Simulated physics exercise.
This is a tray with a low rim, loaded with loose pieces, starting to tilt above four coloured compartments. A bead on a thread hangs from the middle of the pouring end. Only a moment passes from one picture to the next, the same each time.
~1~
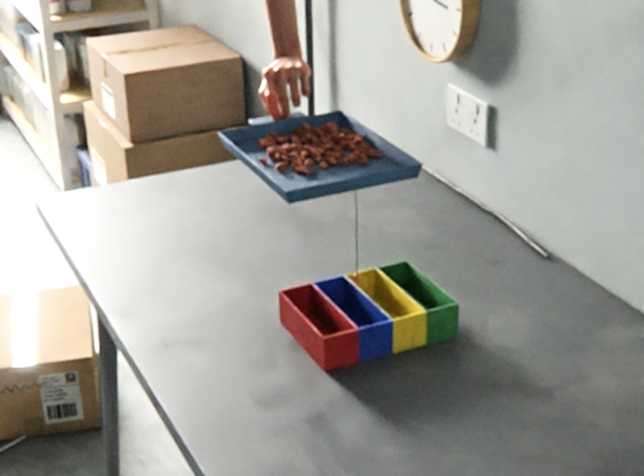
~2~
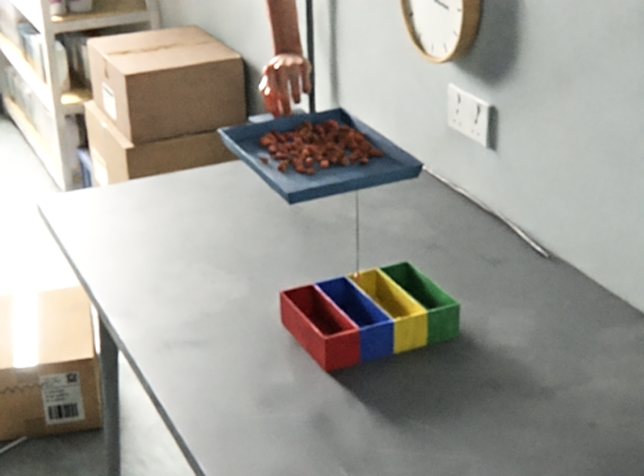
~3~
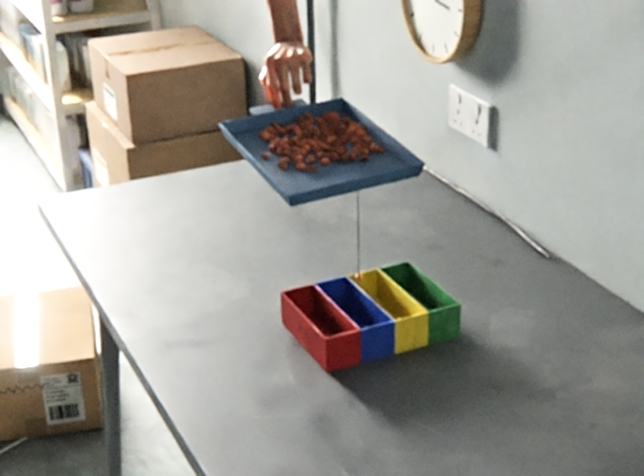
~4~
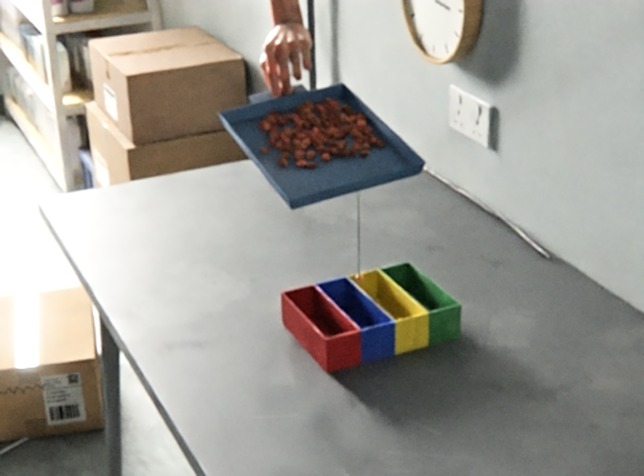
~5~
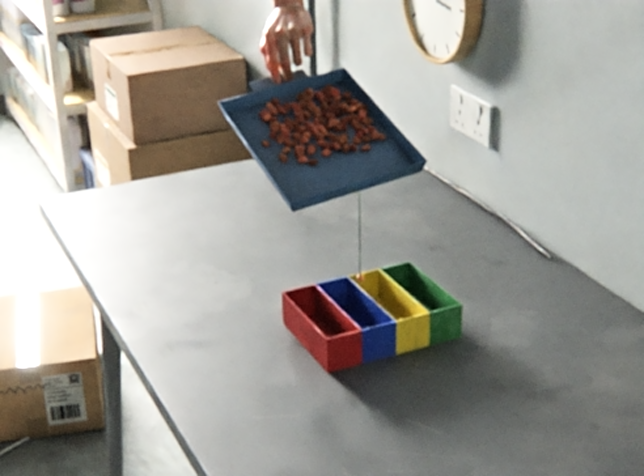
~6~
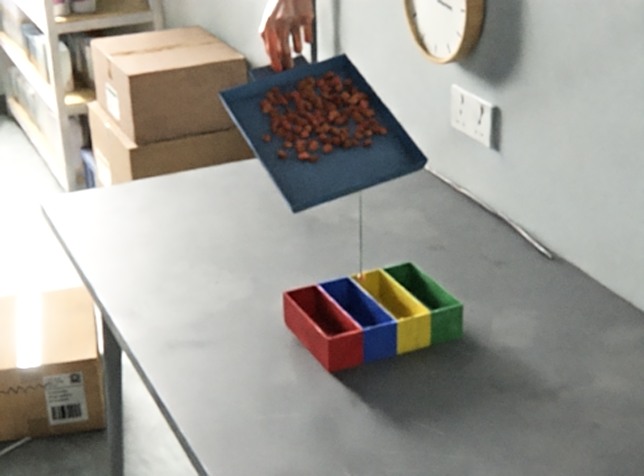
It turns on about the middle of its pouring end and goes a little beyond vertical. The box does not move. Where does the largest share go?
The red one ends fullest.
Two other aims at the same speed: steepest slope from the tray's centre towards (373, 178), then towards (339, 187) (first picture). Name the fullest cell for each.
The first try: Green. The second: That red cell.
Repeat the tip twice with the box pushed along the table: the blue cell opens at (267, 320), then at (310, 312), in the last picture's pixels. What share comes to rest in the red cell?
The first gives 0 %, the second 20 %.
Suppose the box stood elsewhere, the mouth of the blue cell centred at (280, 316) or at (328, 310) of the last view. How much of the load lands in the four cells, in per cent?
About 90 and 90 per cent.
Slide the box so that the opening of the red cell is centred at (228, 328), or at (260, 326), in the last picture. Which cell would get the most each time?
The first try: The yellow one. The second: The blue cell.
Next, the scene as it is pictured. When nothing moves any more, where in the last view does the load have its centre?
Near (327, 350).
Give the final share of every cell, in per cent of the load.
About: Red cell 50, blue cell 10, yellow cell 0, green cell 0 per cent.
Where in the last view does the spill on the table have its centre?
Roughly at (284, 379).
Soon, tray tipped steeply; most on the tray; a small part falling or outside the box.
A while on, tray tipped past a quarter turn; a small part on the tray; about a third in the red cell; a small part in the blue cell; about half falling or outside the box.
Towards the end, tray tipped past a quarter turn; about half in the red cell; a small part in the blue cell; about a third falling or outside the box.
Finally, tray tipped past a quarter turn; about half in the red cell; a small part in the blue cell; none in the yellow cell; none in the green cell; about a third outside the box.
